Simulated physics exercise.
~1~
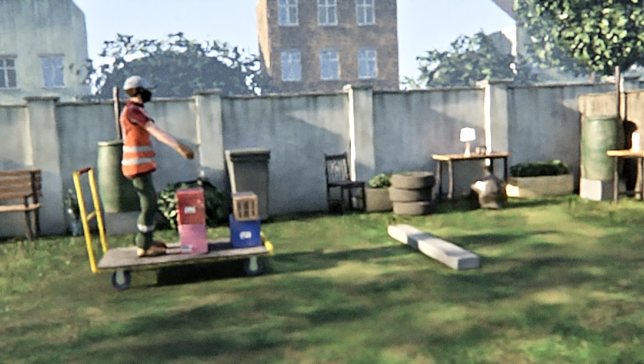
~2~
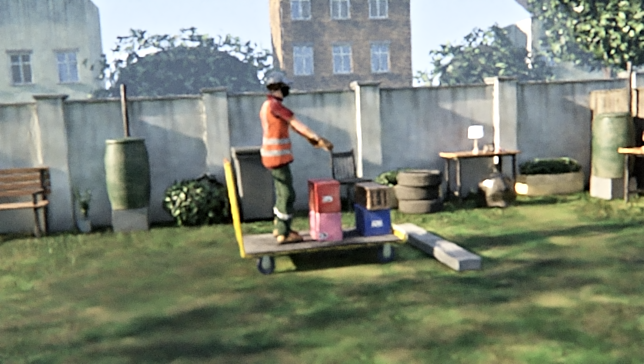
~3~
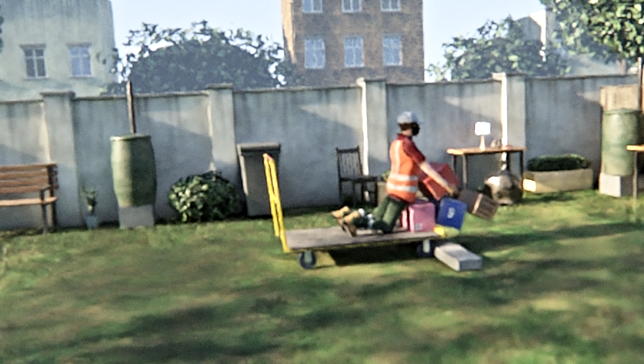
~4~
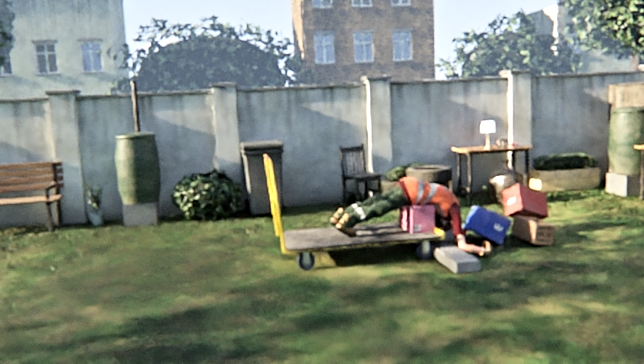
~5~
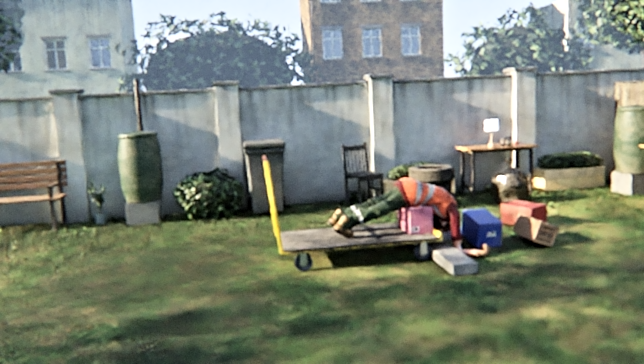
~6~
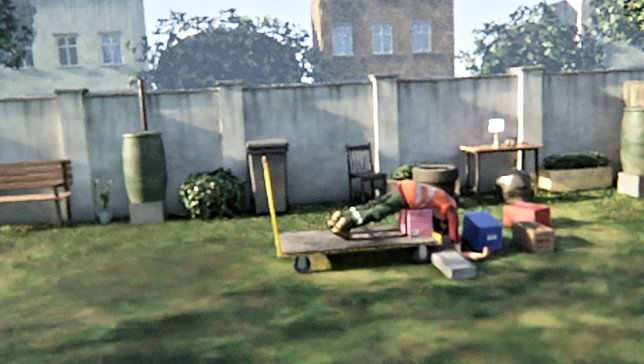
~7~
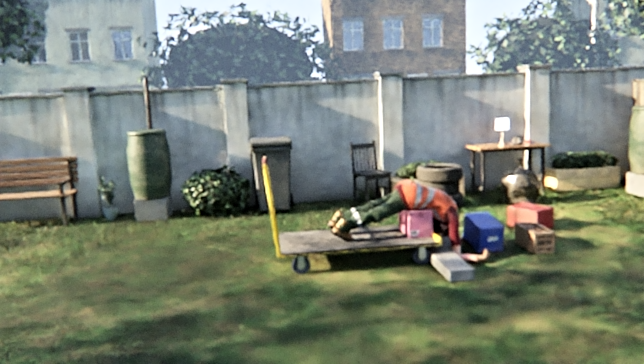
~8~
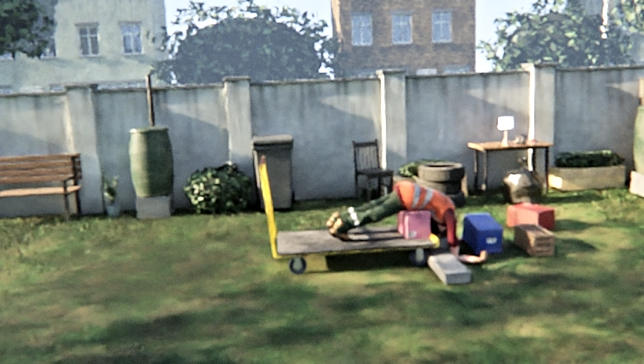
At first, a person in an orange vest and pale helmet stands on a flat trolley with a yellow handle, rolling right across a walled lawn, one arm held out over stacked red, pink, blue and brown boxes. The trolley reaches a low grey kerb and stops there. The person drops forward onto the knees as the boxes lurch ahead. The red, blue and brown boxes tumble onto the grass, and the person folds over the front edge. Finally, those three boxes lie beyond the trolley, while the pink one stays aboard beside the slumped, motionless person, whose legs remain on the deck.
